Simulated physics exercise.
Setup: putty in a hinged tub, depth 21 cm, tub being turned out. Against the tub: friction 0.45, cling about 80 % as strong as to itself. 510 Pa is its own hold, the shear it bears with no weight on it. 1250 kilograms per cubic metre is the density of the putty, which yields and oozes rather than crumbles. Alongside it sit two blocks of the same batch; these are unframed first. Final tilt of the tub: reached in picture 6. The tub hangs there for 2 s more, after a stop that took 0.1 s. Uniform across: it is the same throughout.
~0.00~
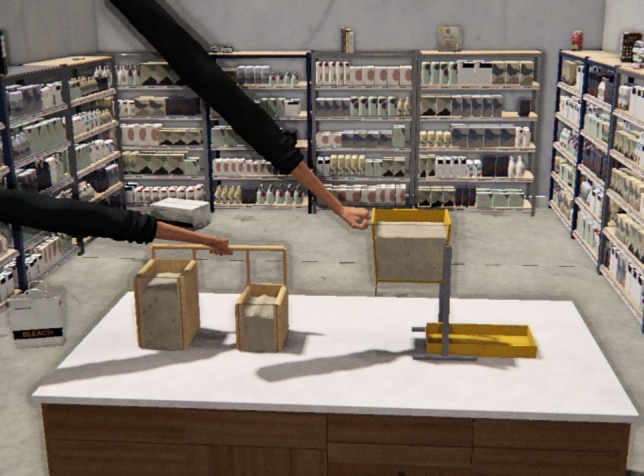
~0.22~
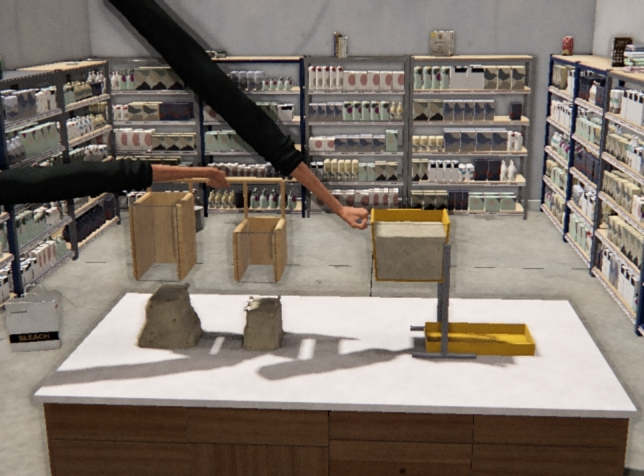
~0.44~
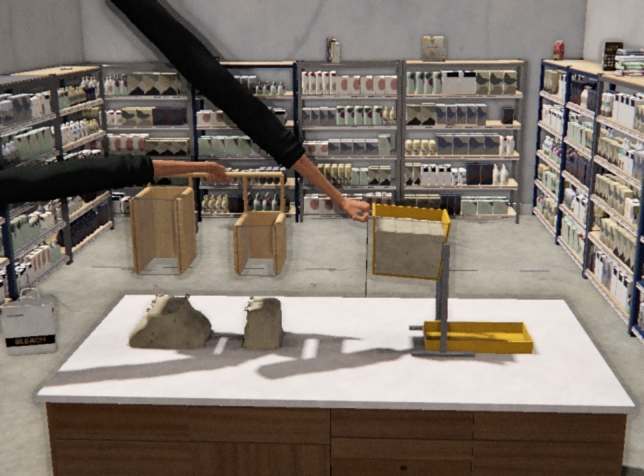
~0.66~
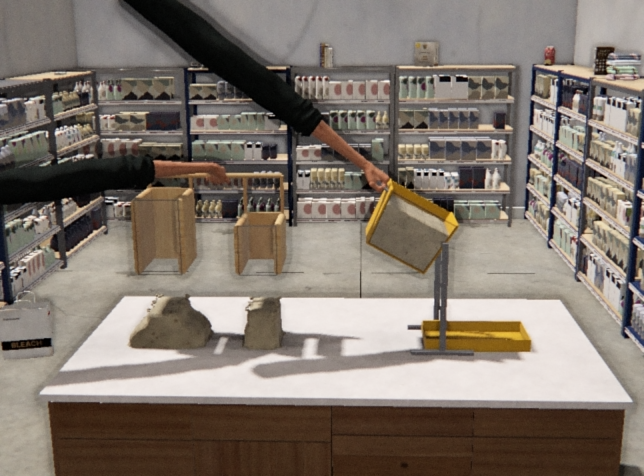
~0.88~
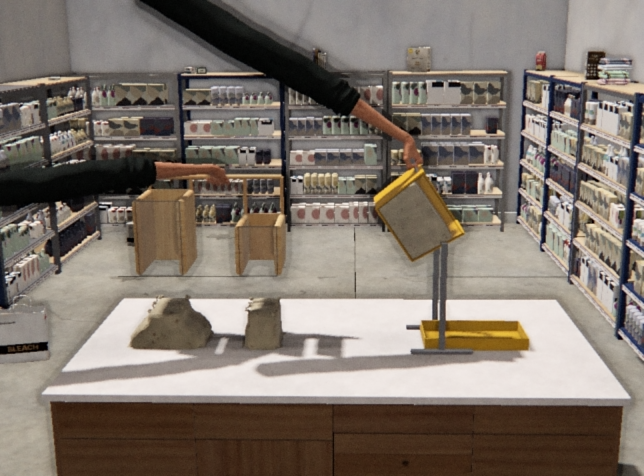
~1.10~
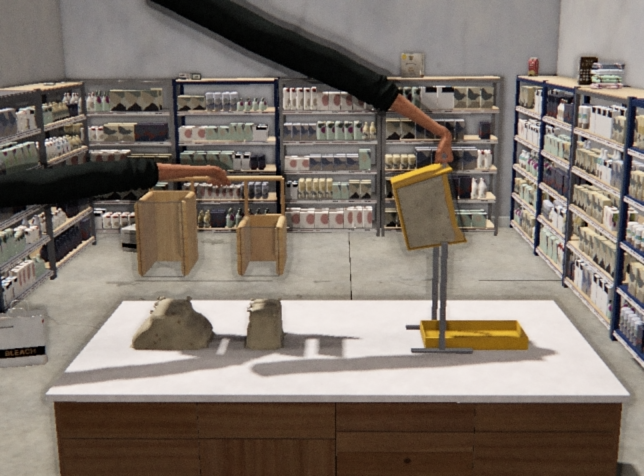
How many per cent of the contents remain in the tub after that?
76 %.
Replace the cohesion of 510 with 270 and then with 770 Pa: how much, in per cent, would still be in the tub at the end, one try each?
Respectively 50 % and 100 %.
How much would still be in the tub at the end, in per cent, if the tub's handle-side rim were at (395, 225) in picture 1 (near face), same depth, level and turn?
That would leave about 100 % in the tub.
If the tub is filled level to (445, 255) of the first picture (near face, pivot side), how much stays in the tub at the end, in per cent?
I'd guess around 100 in a hundred.
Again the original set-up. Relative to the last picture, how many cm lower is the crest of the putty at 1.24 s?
Roughly 3 cm.
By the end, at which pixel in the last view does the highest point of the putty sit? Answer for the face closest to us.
About (429, 203).
After 1.24 s, the tub is at 77 degrees and holds 100 %.
After 1.41 s, the tub is at 77 degrees and holds 95 %.
After 1.58 s, the tub is at 77 degrees and holds 87 %.
After 1.75 s, the tub is at 77 degrees and holds 80 %.
After 3.10 s, the tub is at 77 degrees and holds 76 %.
